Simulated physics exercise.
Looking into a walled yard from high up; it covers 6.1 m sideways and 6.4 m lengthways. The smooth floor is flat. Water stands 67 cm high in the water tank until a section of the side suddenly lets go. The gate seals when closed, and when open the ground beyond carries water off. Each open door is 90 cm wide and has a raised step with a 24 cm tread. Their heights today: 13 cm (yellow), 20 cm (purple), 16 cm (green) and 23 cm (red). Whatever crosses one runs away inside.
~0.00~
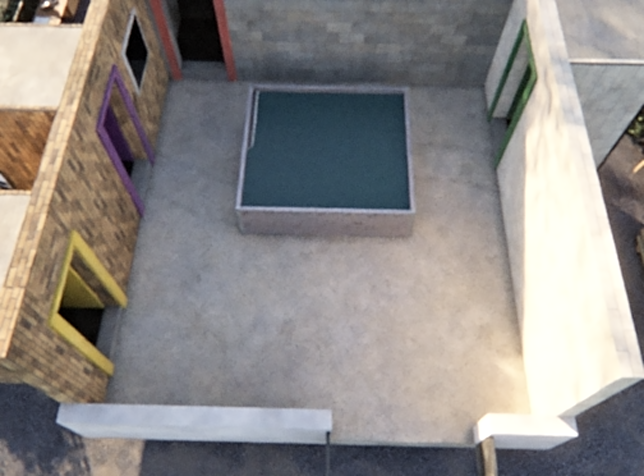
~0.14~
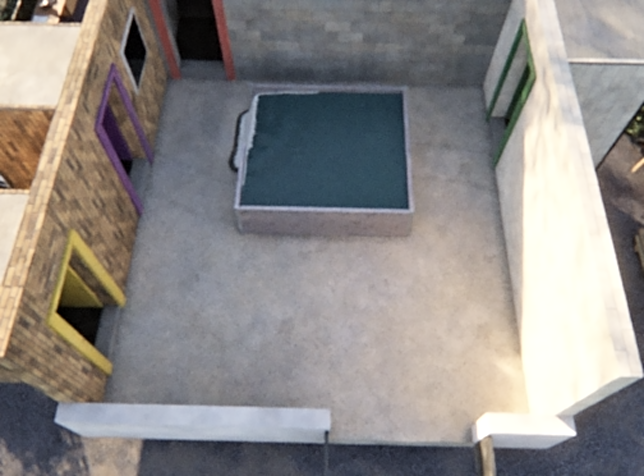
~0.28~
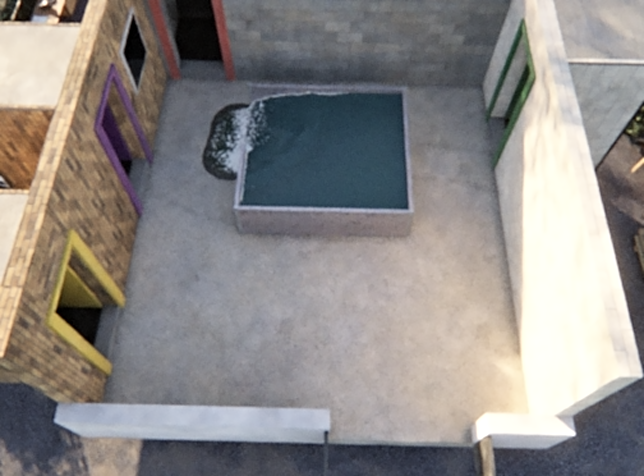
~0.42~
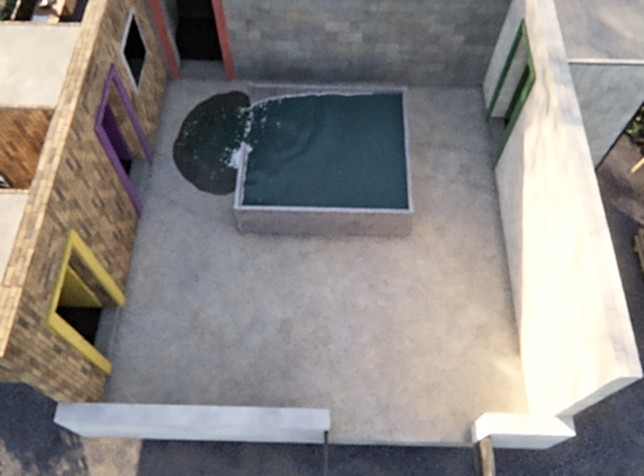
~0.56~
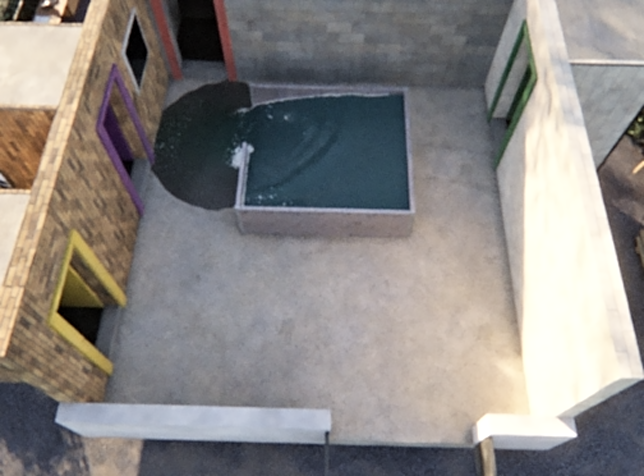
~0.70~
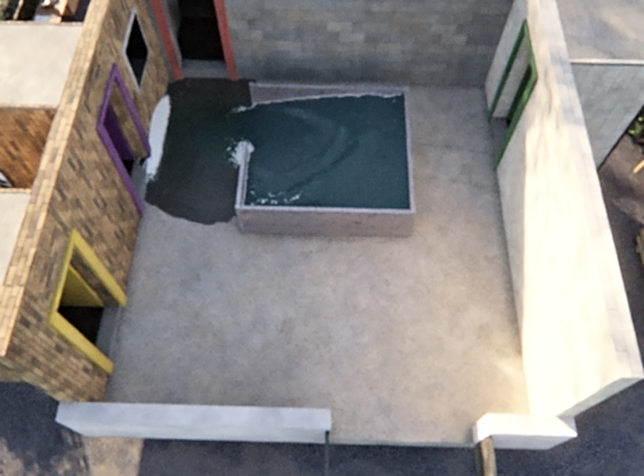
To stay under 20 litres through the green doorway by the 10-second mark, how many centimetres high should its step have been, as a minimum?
It would have to be roughly 9 cm high.
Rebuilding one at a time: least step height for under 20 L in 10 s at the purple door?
About 26 cm at purple.
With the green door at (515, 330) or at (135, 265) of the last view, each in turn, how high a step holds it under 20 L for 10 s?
About 10.5 and 5.5 cm.
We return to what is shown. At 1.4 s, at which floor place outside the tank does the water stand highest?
Around (169, 81).
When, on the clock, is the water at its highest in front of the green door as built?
At about 8.0 s.
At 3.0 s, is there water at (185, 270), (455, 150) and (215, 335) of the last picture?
In that order: Under water, dry, wet.
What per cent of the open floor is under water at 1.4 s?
Some 15 per cent of it.
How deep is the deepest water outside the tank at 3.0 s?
About 42 cm.
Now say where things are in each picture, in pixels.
The water tank at (327, 148) is whole and still, 67 cm deep; the green door at (508, 105) is dry, in the first frame.
The gap is at (252, 134), the front 0.3 m out at (233, 164); the back of the water tank holds 67 cm, in the second frame.
The front is at (209, 164), 0.7 m from the gap at (251, 134); 0.9 m2 of floor is wet, 67 cm left at the back, in the third frame.
The front is at (177, 149), 1.3 m from the gap at (252, 135); 2.1 m2 of floor is wet, 67 cm left at the back, in the fourth frame.
The gap is at (253, 135), the front 1.8 m out at (153, 162); the back of the water tank holds 67 cm, in the fifth frame.
The gap is at (253, 134), the front 1.9 m out at (168, 88); the back of the water tank holds 67 cm; 4.5 m in a straight line remain to the green door at (509, 104), in the sixth frame.
After 1.4 s water covers 15 % of the floor, deepest (62 cm) near (169, 81); it has not reached the green door.
After 3.0 s water covers 45 % of the floor, deepest (42 cm) near (169, 81); it has not reached the green door.
After 10.0 s water covers 95 % of the floor, deepest (15 cm) near (501, 265); 10 cm at the green door, 0 litres in over its 16 cm step.
At the green door as built, the water arrived by 4.0 s and peaked near 12 cm at 8.2 s.
With a step of 7.5 cm, 35 litres would have come in within the 10 s; with 10 cm, 12 litres. So under 20 litres takes about 9 cm.
